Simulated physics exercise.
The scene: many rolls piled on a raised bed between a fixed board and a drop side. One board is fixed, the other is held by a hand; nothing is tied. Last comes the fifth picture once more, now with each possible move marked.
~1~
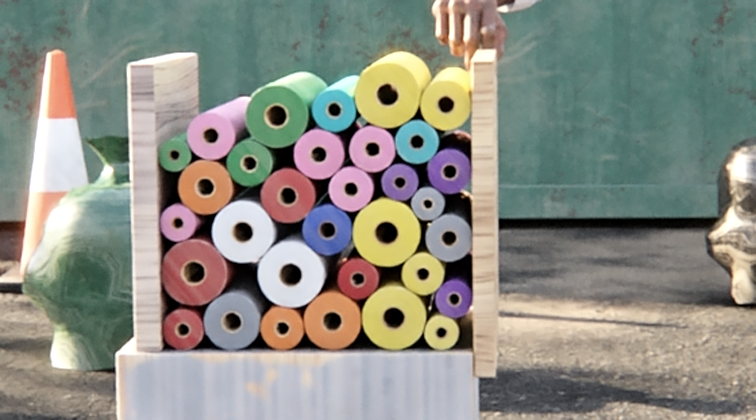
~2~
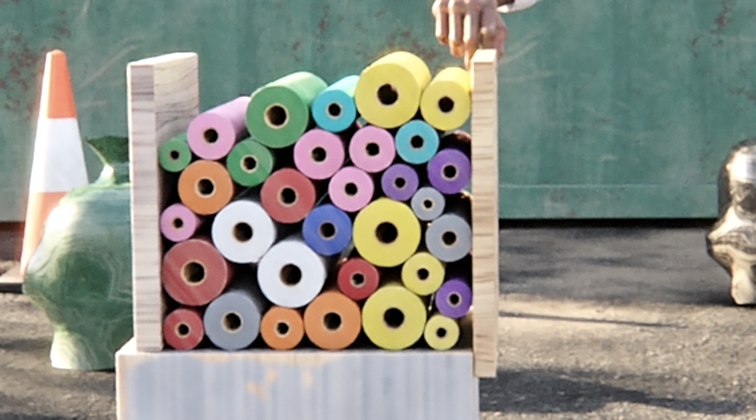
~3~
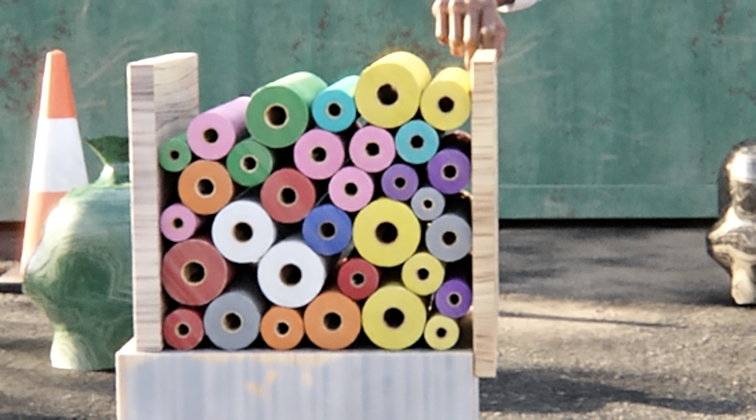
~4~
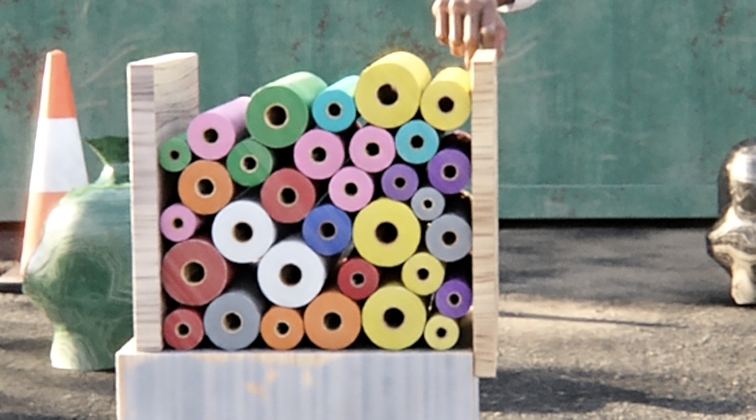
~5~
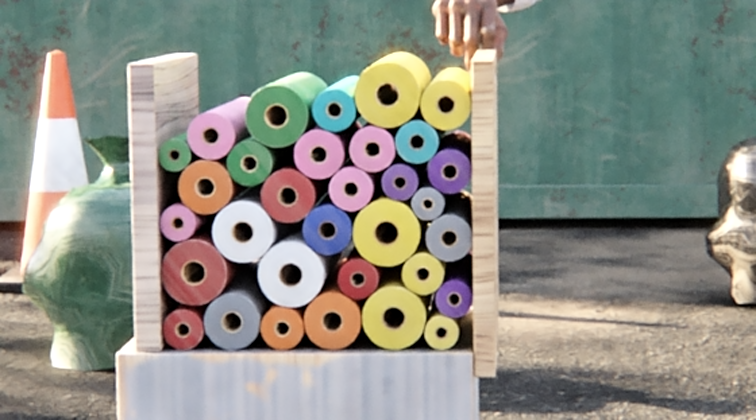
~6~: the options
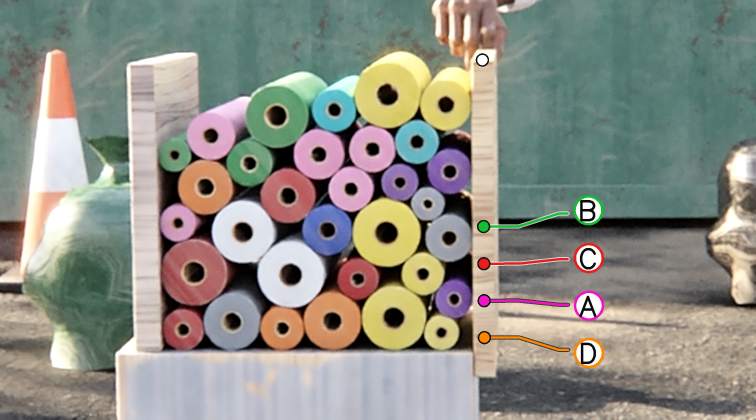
A hand rests on top of the right wooden side board and barely moves, while a stack of hollow, multicoloured rolls sits motionless between two boards on a pale block, with a traffic cone and green container behind.
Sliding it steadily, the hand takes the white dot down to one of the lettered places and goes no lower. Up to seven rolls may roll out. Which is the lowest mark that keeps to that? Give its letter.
Slide it to C.
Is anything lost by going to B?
Yes, at B.
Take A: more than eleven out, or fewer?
At A, fewer than eleven.
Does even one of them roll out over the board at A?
Yes, at A.
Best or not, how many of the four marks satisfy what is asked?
Two of the four.
On the marked copy, A at (484, 300); B at (483, 226); C at (484, 264); D at (484, 338); the white dot at (482, 60).
With C. Early on, top of the board (472, 150).
Further on, top of the board (473, 251).
At the end, top of the board (473, 263), three out over the board.
As for the rest, A more than seven out over the board; B three out over the board; D more than seven out over the board.
